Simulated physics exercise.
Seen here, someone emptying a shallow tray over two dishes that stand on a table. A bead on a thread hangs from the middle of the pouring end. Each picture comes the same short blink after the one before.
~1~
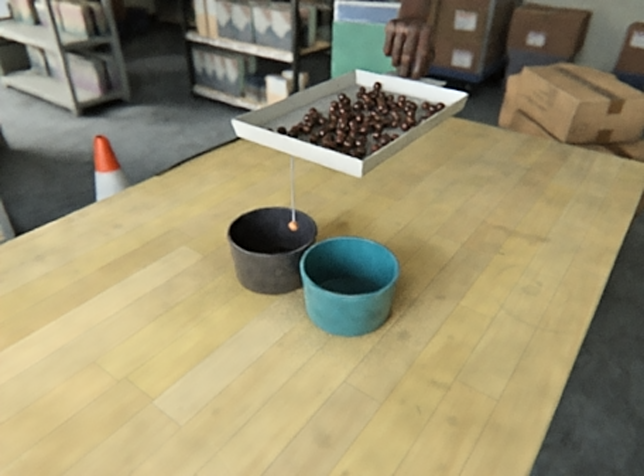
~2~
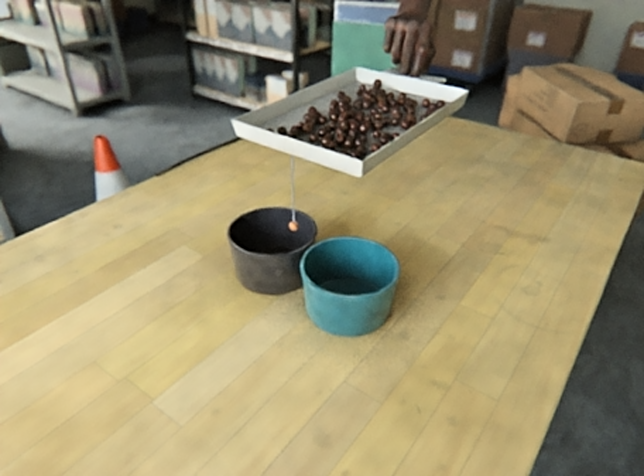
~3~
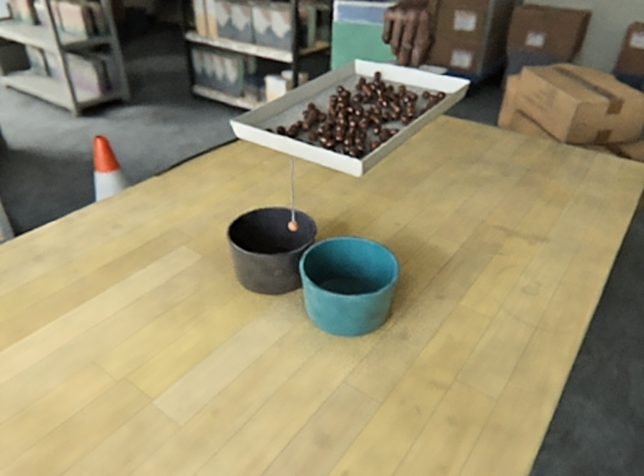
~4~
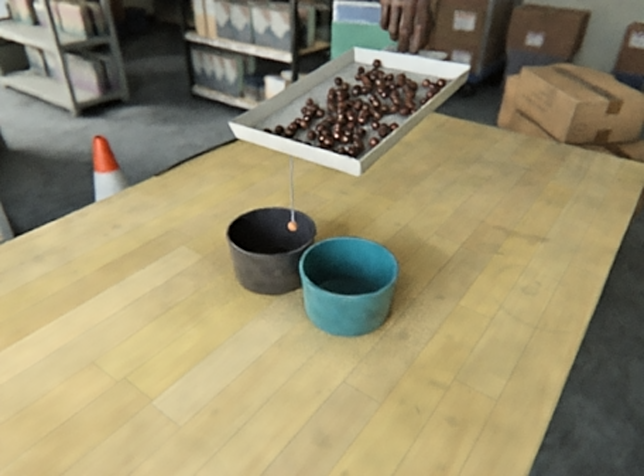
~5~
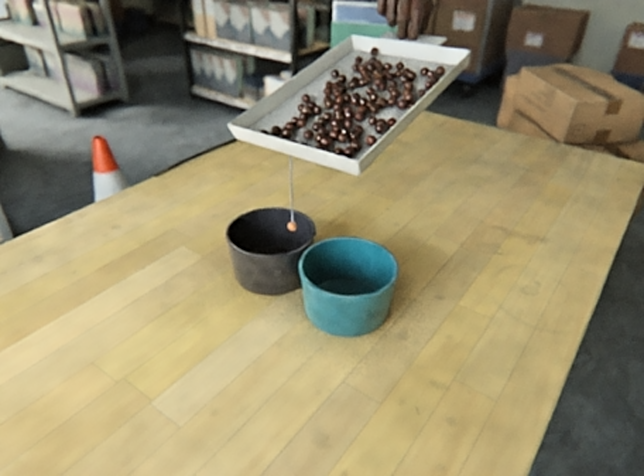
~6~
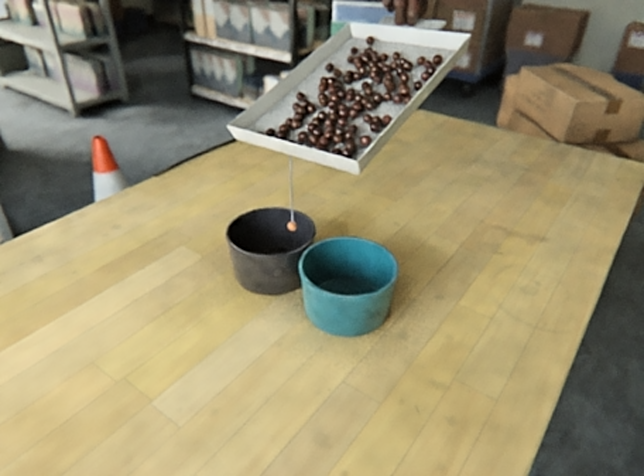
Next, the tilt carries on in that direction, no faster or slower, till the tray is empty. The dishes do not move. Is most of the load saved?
They take less than half between them.
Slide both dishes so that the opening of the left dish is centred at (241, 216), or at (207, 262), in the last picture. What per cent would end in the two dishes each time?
First some 40, then 20 per cent.
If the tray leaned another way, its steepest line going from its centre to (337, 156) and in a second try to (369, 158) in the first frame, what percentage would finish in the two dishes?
First some 70, then 100 per cent.
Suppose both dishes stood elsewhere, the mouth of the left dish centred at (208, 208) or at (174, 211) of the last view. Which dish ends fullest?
In turn: Right; the right one.
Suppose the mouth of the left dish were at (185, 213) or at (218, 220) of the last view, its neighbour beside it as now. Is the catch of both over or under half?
The first try: Most of it. The second: More than half.
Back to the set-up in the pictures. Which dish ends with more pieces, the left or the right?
The winner is the dish on the left.
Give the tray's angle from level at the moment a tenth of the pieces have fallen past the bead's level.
At some 70 degrees.
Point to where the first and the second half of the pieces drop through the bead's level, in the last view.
At about (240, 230), then at (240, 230).
Shortly afterwards, tray tipped steeply; the bulk on the tray; only a few outside both; a little in the air.
Next, tray tipped past a quarter turn; a little on the tray; near a quarter in the left dish; near half outside both; near a quarter in the air.
Some moments later, tray tipped past a quarter turn; near a third in the left dish; near two thirds outside both.
In the end, tray tipped past a quarter turn; none at all in the right dish; near a third in the left dish; near two thirds outside both.
